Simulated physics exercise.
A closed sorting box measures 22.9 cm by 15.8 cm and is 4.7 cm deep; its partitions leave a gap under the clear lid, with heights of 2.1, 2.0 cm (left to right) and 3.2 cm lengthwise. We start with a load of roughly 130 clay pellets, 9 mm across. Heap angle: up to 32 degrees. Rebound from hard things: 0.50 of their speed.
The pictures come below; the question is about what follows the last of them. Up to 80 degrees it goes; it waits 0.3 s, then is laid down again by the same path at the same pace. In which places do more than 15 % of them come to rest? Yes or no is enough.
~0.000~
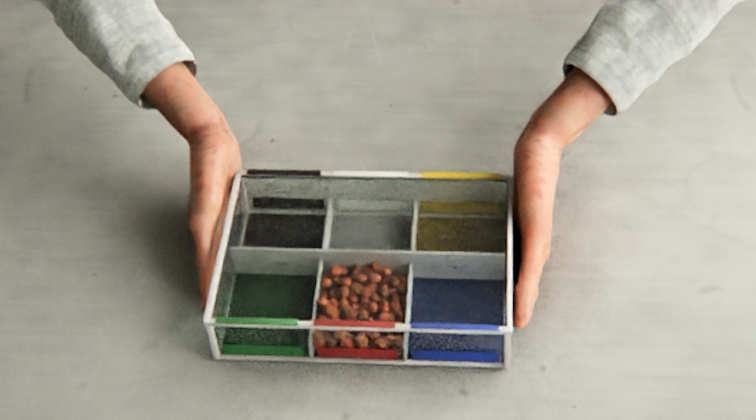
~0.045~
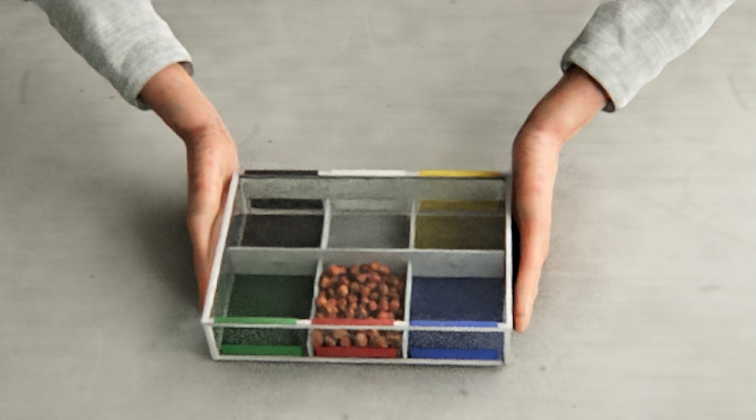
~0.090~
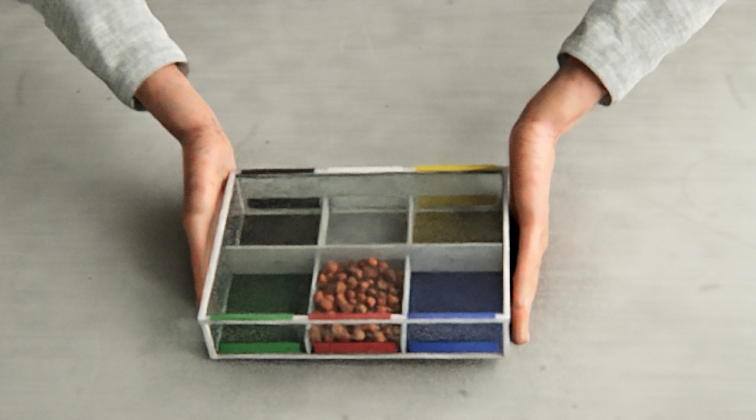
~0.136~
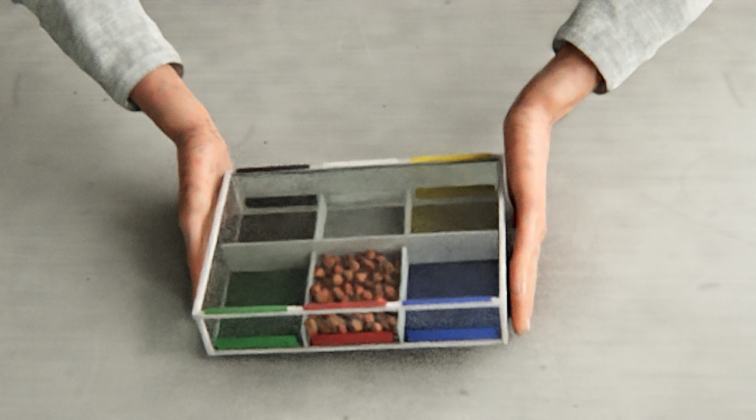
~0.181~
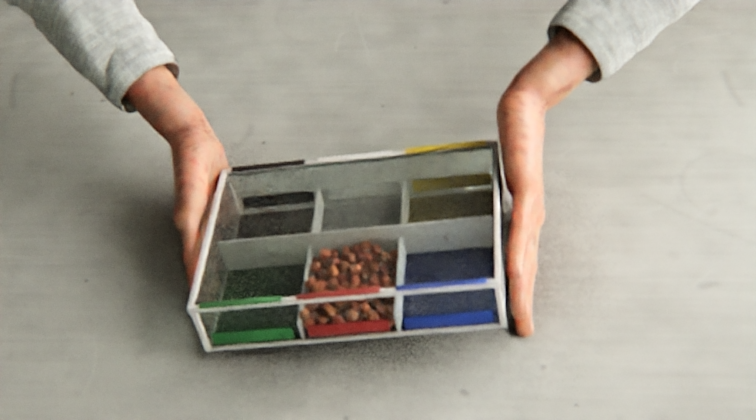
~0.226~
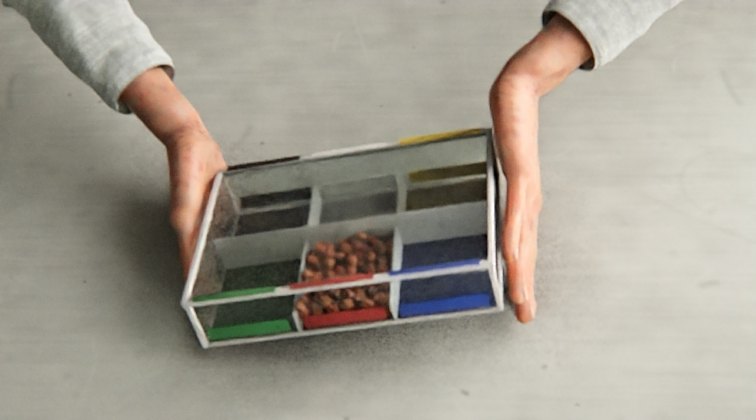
Red, yes; blue, no; green, yes; yellow, no; white, no; black, yes.
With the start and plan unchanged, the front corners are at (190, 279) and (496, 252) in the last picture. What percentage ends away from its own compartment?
About 45 per cent.
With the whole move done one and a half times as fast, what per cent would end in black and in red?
Black = 25 per cent, red = 45 per cent.
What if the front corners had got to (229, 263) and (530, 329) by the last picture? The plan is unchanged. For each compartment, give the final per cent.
Each compartment ends with, in per cent, red 40, blue 60, green 0, yellow 0, white 0 and black 0.
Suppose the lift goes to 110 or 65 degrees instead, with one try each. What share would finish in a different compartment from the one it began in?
About 85 and about 35 per cent, in that order.
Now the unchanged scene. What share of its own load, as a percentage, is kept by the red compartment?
Roughly 40 per cent.
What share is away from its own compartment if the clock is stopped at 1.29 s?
Estimate: Some 50 %.
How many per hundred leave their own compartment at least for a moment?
I'd guess roughly 65 percent.
After 1.29 s, tilt 80 degrees; red 50 %, green 30 %, black 20 %.
After 2.00 s, tilt 41 degrees; red 35 %, green 30 %, black 30 %.
Then, at 2.74 s, tilt 0 degrees; red 35 %, green 30 %, black 30 %.
In the end, at 3.4 s, red 35 %, blue 0 %, green 30 %, yellow 0 %, white 0 %, black 30 %.
